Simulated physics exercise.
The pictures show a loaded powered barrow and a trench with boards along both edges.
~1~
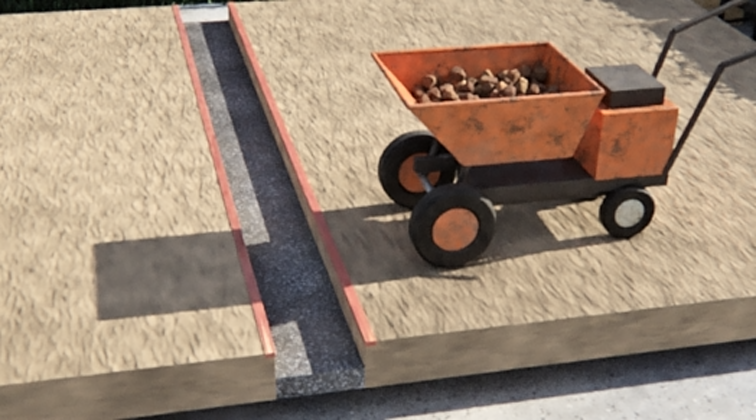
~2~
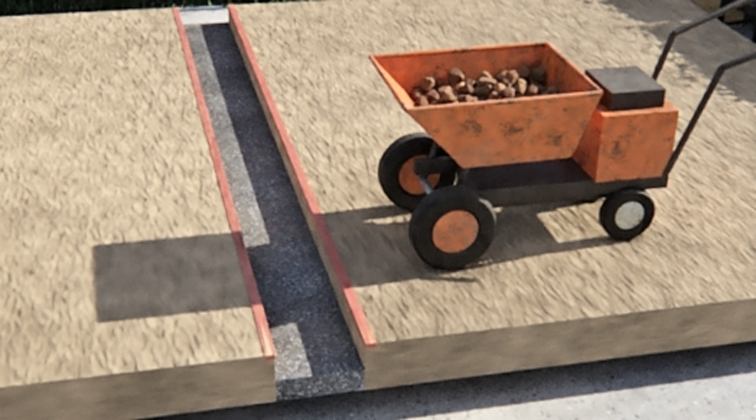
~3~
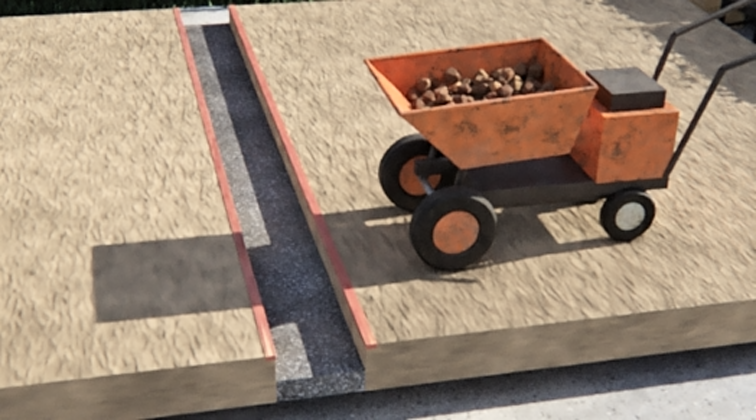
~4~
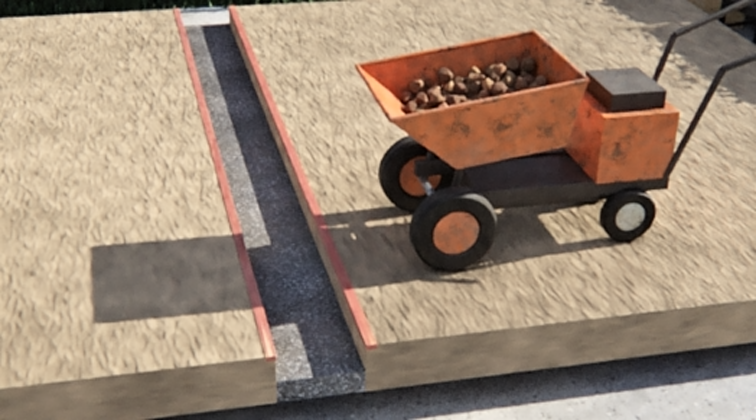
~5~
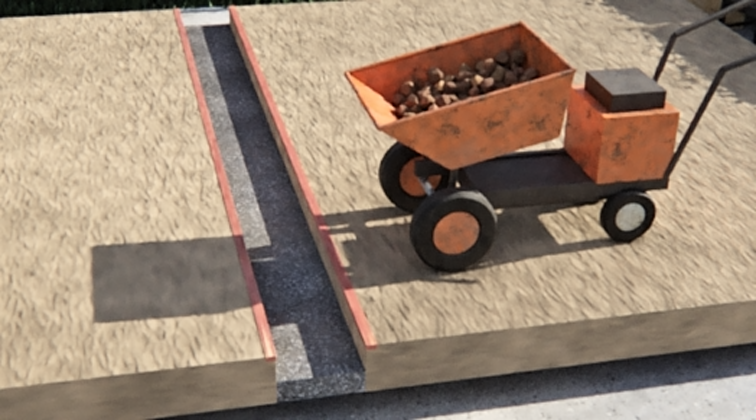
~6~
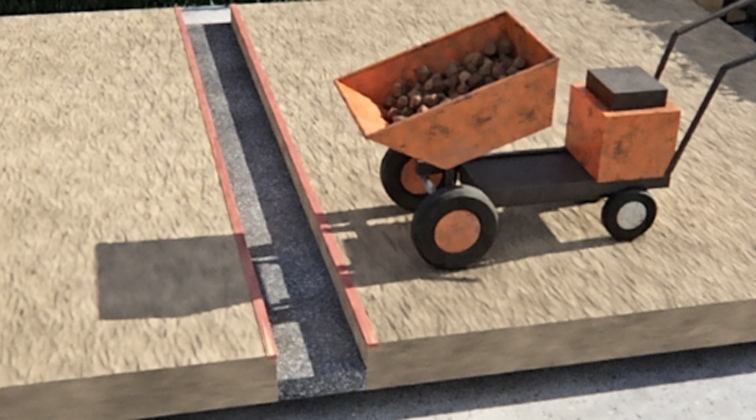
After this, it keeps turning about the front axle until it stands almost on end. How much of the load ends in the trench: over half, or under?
It catches the larger part.
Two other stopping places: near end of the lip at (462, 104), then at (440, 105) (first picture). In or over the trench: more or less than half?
The first try: Above a half. The second: More than half.
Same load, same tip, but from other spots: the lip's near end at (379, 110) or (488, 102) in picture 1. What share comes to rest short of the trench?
The first gives 0 %, the second 20 %.
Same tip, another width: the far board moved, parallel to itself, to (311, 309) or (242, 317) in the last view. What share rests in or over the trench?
First some 0, then 90 per cent.
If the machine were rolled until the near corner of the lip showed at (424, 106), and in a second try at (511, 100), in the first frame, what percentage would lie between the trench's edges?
Roughly 80 per cent, and 40 per cent.
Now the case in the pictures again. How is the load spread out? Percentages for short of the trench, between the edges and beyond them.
About: Short 0, between 75, beyond 15 per cent.
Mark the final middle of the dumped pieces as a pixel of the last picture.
Near (272, 256).
Shortly afterwards, skip tipped steeply; the whole lot in the skip.
Next, skip tipped right over; near two thirds in the skip; near a third in or heaped over the trench; only a few beyond it.
Some moments later, skip tipped right over; near a quarter in the skip; near two thirds in or heaped over the trench; a little beyond it.
In the end, skip tipped right over; a little in the skip; the bulk in or heaped over the trench; a little beyond it.
